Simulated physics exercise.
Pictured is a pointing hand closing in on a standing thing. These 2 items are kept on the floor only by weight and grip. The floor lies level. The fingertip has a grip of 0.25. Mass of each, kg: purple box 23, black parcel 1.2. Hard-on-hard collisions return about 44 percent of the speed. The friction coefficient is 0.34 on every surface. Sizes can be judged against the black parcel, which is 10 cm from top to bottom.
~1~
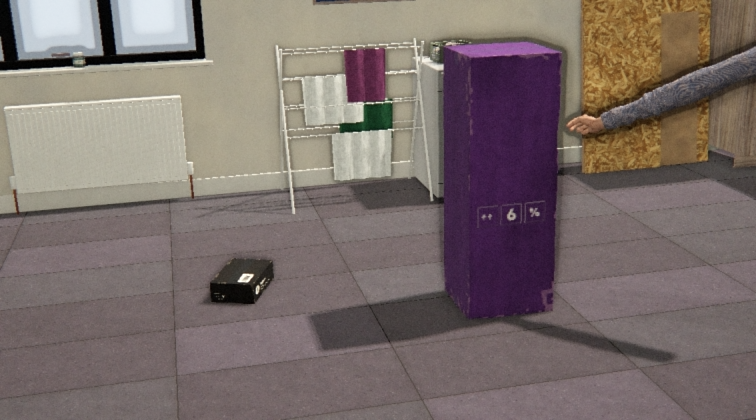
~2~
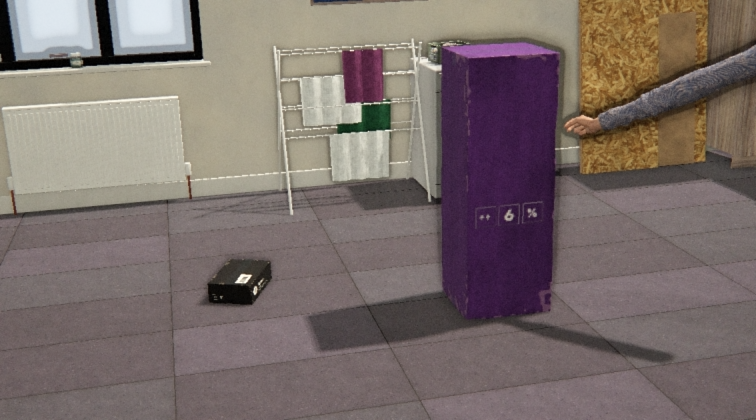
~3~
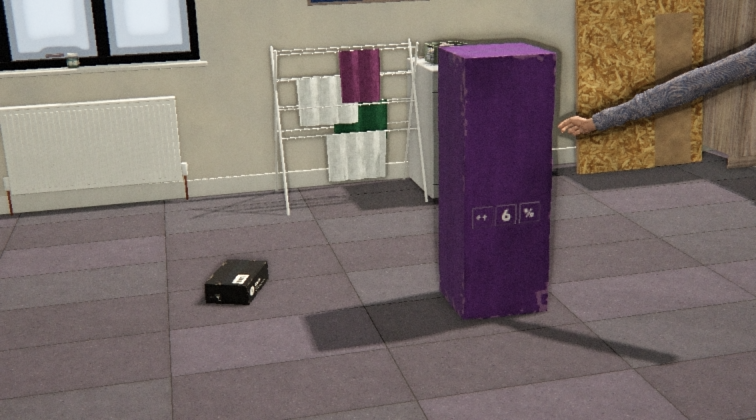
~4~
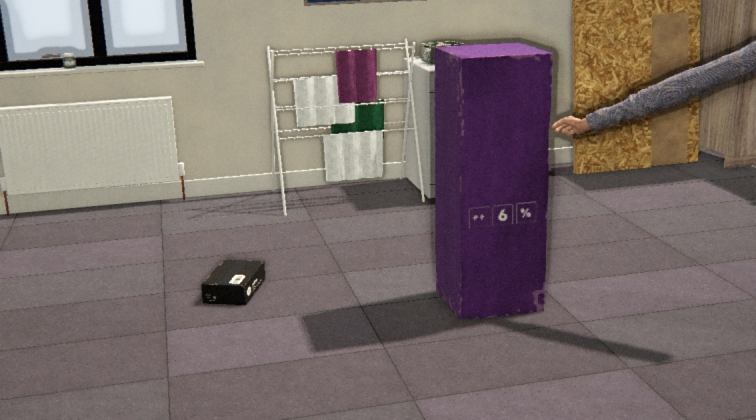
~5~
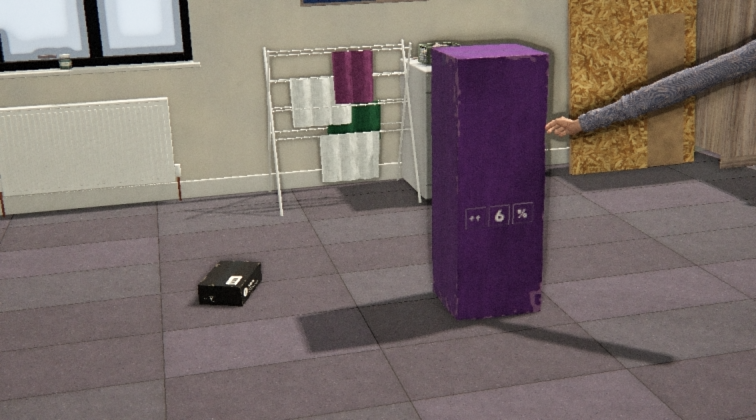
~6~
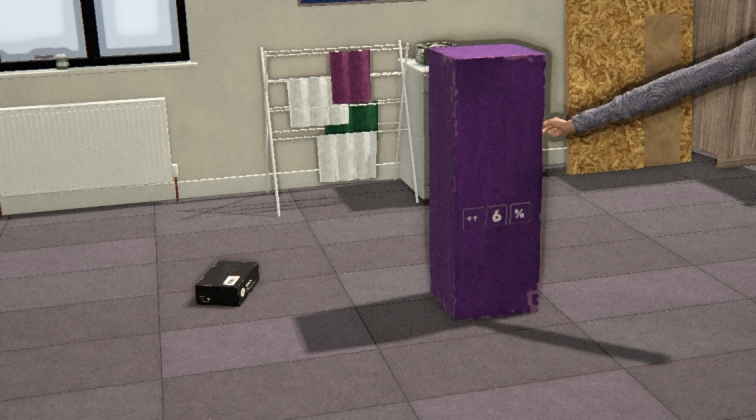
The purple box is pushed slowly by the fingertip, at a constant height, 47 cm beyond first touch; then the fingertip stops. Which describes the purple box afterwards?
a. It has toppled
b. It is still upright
a, it has toppled.
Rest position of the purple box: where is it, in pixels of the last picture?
Around (278, 285).
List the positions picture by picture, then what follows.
In the first picture, 0 cm of travel; purple box (499, 180); black parcel (243, 280).
In the second picture, 0 cm of travel; purple box (497, 181); black parcel (241, 281).
In the third picture, 1 cm of travel; purple box (493, 181); black parcel (238, 281).
In the fourth picture, 3 cm of travel; purple box (490, 181); black parcel (235, 282).
In the fifth picture, 5 cm of travel; purple box (487, 181); black parcel (231, 283).
In the sixth picture, 7 cm of travel; purple box (484, 182); black parcel (228, 283).
Then, 1.10 s after the last picture, 33 cm of travel; purple box leaning 15° near (451, 178).
Then, 2.00 s after the last picture, 55 cm of travel; purple box leaning 46° near (381, 199).
Then, 2.40 s after the last picture, 60 cm of travel; purple box on its side near (299, 271).
At rest, tipped over on the floor, purple box; black parcel in place, give or take 14 cm. Seen from the same camera at the end, purple box near (278, 285).
